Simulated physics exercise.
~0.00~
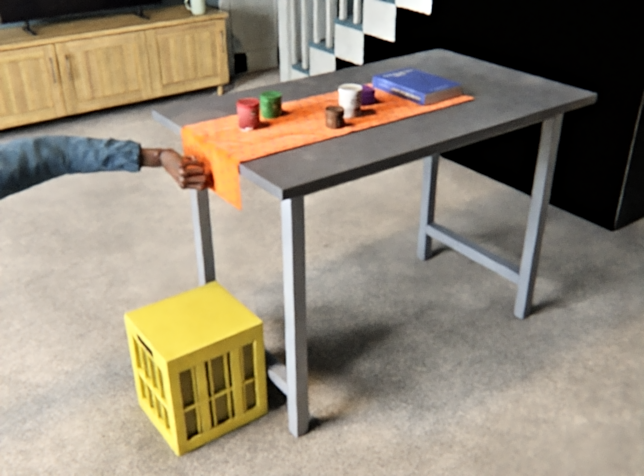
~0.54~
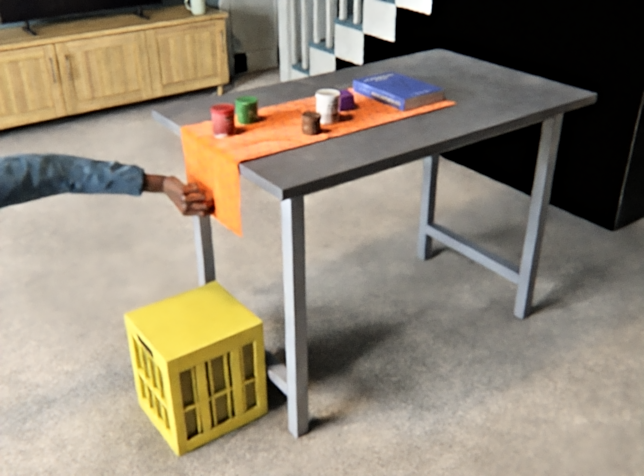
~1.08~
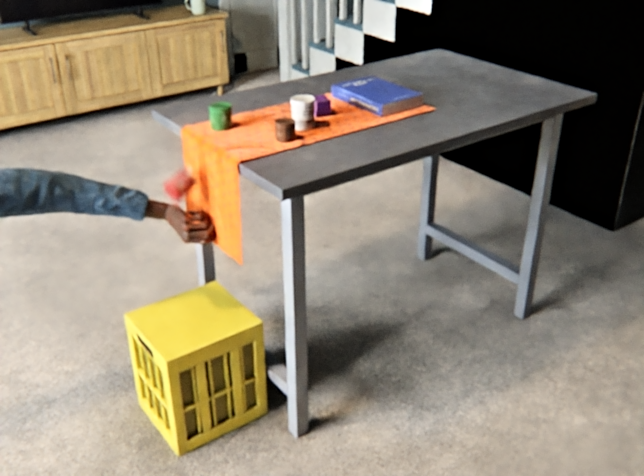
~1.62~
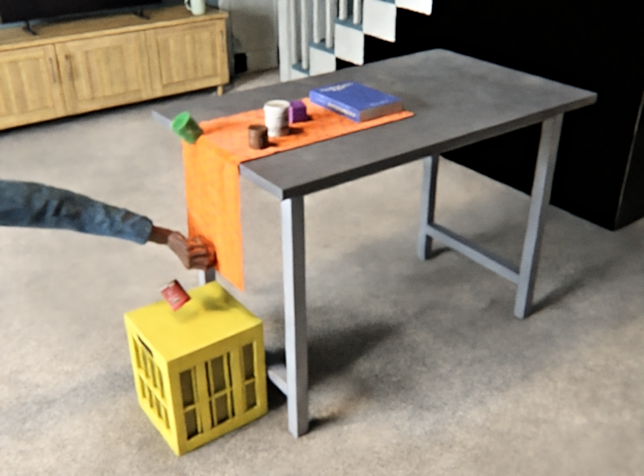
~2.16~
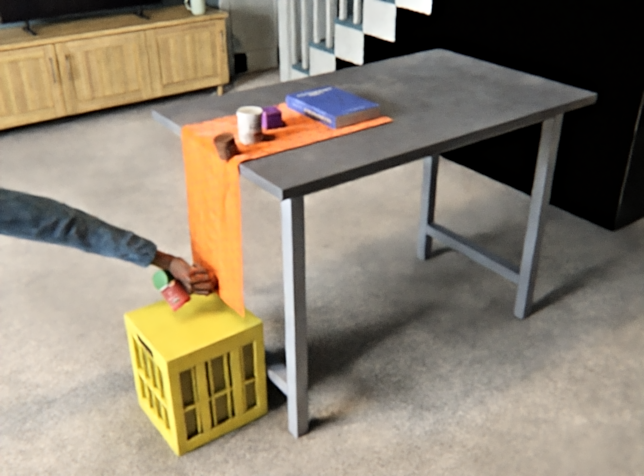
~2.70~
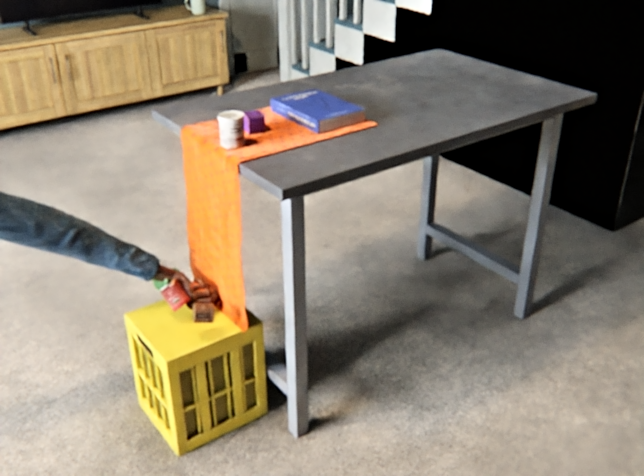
An arm in a blue denim sleeve reaches in from the left, gripping the hanging end of an orange cloth on a grey table, seen from slightly above in a room with a wooden cabinet and stairs behind. On the cloth sit red, green, brown and white containers, a small purple object and a blue book, with a yellow crate on the floor below. The hand pulls the cloth steadily down, drawing everything left. The red can tips off first, then the green pot, then the brown one. Finally the hem reaches the crate, with the white can still upright beside the purple object and book.
